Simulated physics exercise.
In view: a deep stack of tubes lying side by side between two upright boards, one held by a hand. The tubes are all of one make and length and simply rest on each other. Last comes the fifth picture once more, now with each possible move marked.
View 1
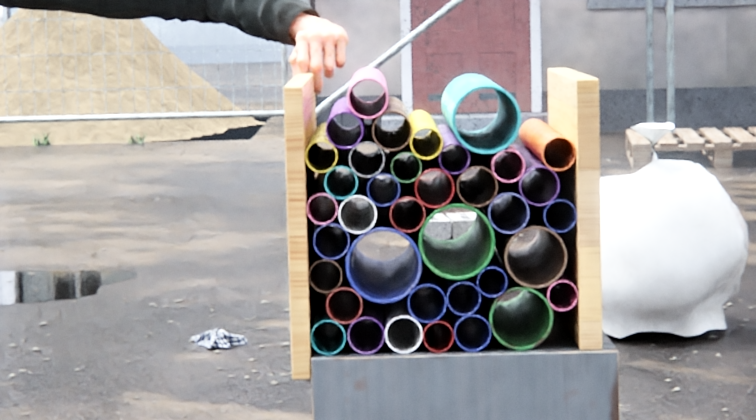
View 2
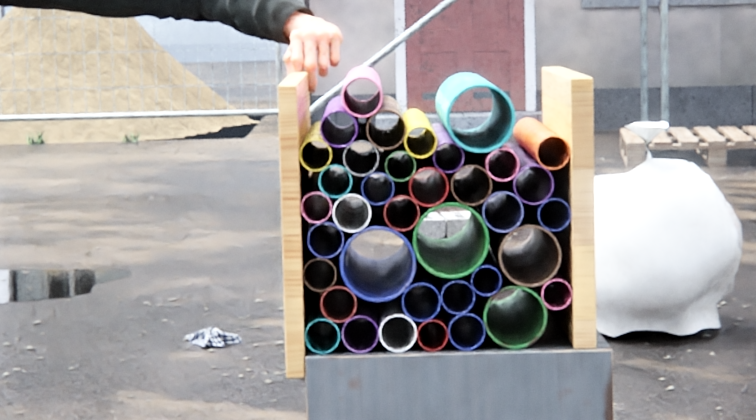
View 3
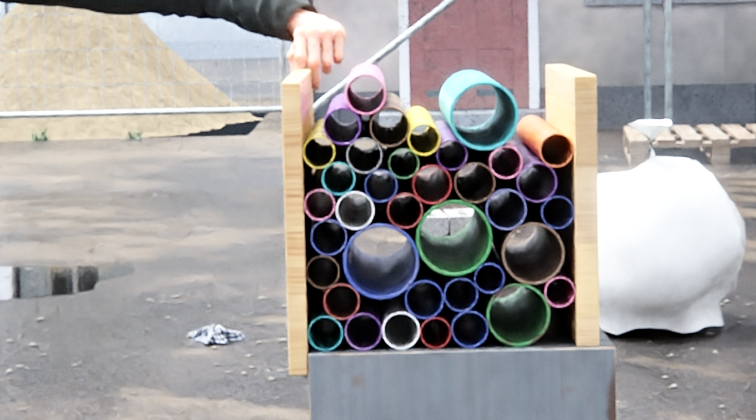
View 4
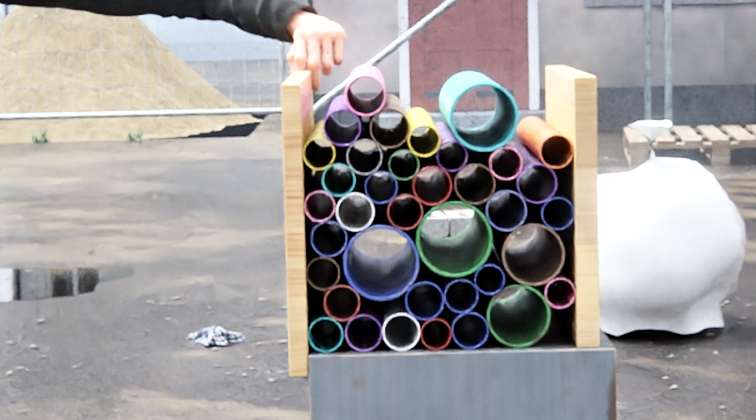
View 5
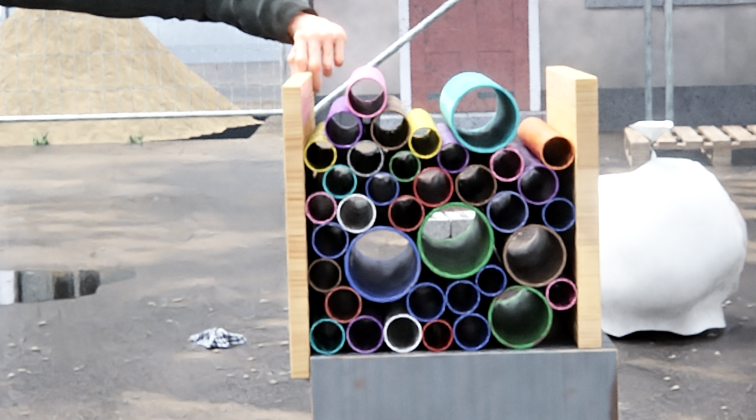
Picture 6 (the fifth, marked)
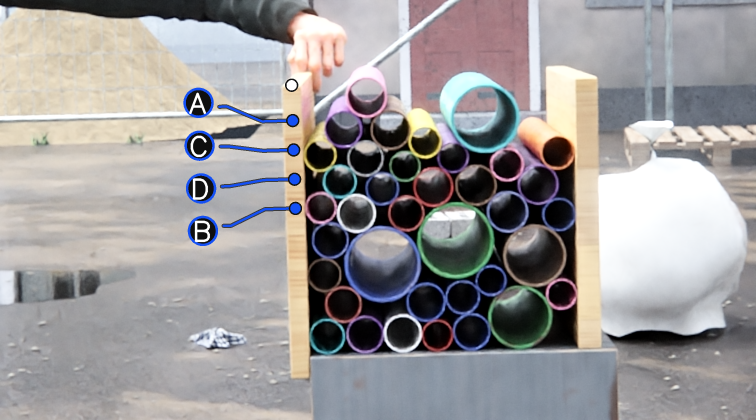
A stack of colorful tubes sat between two upright wooden boards while a hand rested at the top of the left one. The tubes stayed put against each other, and only the view shifted slightly.
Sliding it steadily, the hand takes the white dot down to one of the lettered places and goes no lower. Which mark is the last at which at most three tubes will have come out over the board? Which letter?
Slide it to B.
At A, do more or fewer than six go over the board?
It loses fewer than six.
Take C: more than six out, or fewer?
It loses fewer than six.
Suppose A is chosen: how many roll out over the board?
The count is none.
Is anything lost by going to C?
No, at C.
On the marked copy, A at (293, 120); B at (295, 208); C at (294, 150); D at (295, 179); the white dot at (292, 85).
With B. Early on, top of the board (304, 144).
Further on, top of the board (306, 207).
At the end, top of the board (306, 207), three out over the board.
As for the rest, A none out over the board; C none out over the board; D none out over the board.
